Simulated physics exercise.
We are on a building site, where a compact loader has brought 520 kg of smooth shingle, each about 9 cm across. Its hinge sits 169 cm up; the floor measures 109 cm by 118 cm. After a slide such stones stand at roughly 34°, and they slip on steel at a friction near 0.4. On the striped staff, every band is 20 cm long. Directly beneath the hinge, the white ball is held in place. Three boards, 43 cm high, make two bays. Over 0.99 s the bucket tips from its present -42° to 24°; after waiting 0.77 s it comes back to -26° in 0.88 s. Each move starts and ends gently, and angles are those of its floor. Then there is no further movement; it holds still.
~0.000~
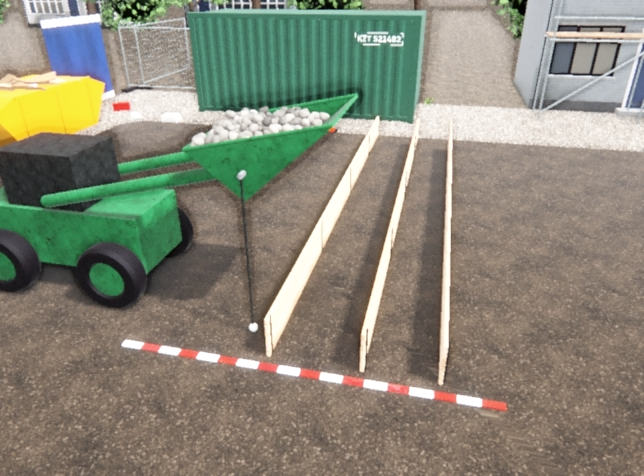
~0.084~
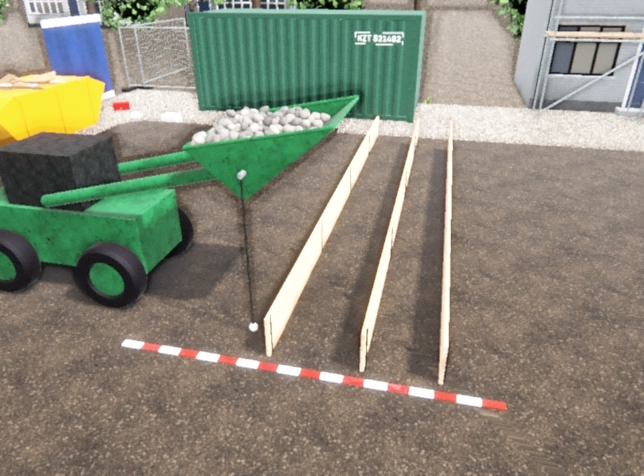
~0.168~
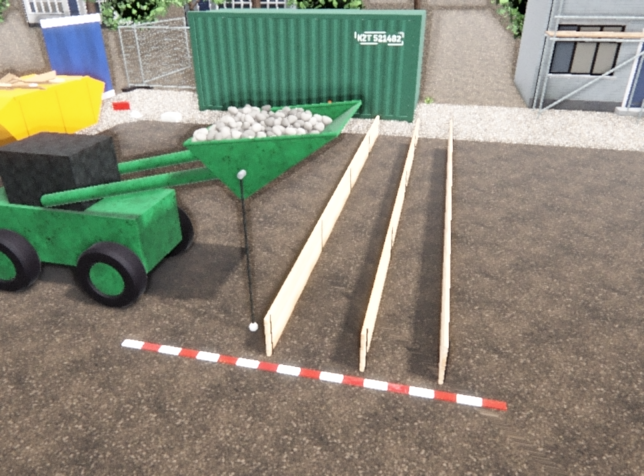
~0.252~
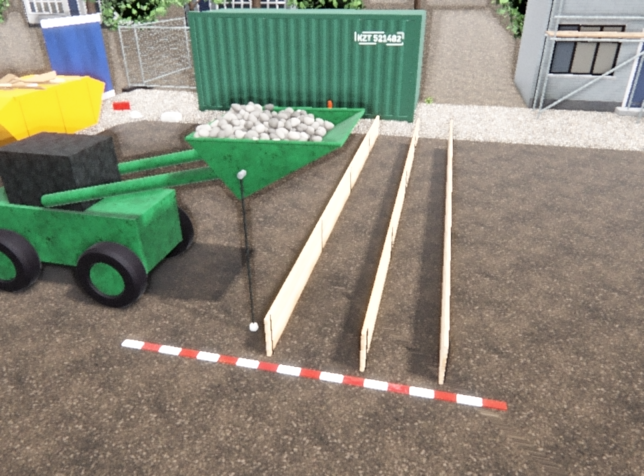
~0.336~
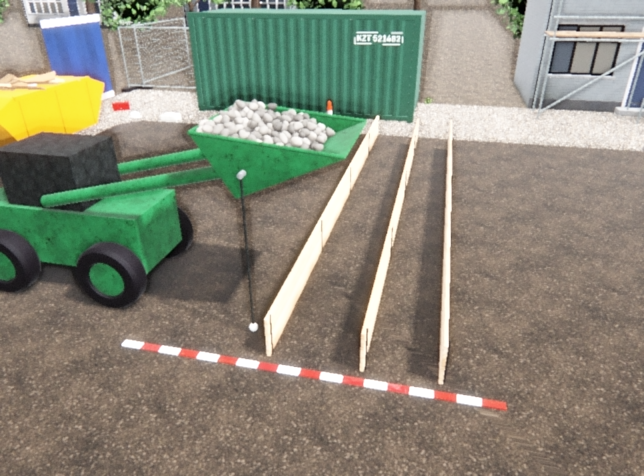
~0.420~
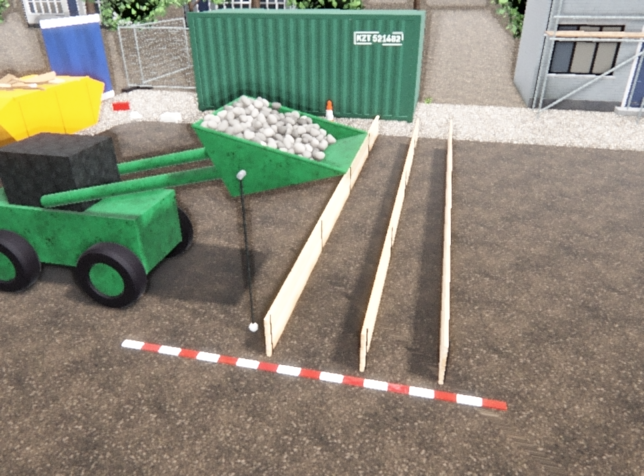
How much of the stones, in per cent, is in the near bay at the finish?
Some 15 per cent.
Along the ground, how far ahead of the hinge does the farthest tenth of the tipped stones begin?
Roughly 180 centimetres ahead of it along the ground.
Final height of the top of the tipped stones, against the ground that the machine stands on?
Height: About 42 cm above ground level.
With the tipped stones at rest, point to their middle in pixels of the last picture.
Centre estimate: Around (411, 306).
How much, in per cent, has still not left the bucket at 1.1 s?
Some 95 percent of the load is still in there.
After 0.7 s the floor is at 14°; 100 % in the bucket; the foremost stones are at (323, 178).
After 1.1 s the floor is at 24°; 93 % in the bucket, 7 % in the near bay; the foremost stones are at (359, 211).
After 3.1 s the floor is at -26°; 2 % in the bucket, 14 % in the near bay, 82 % in the far bay, 1 % past the last board; the foremost stones are at (477, 313).
After 5.9 s the floor is at -26°; 2 % in the bucket, 14 % in the near bay, 82 % in the far bay, 1 % past the last board; the foremost stones are at (487, 321).
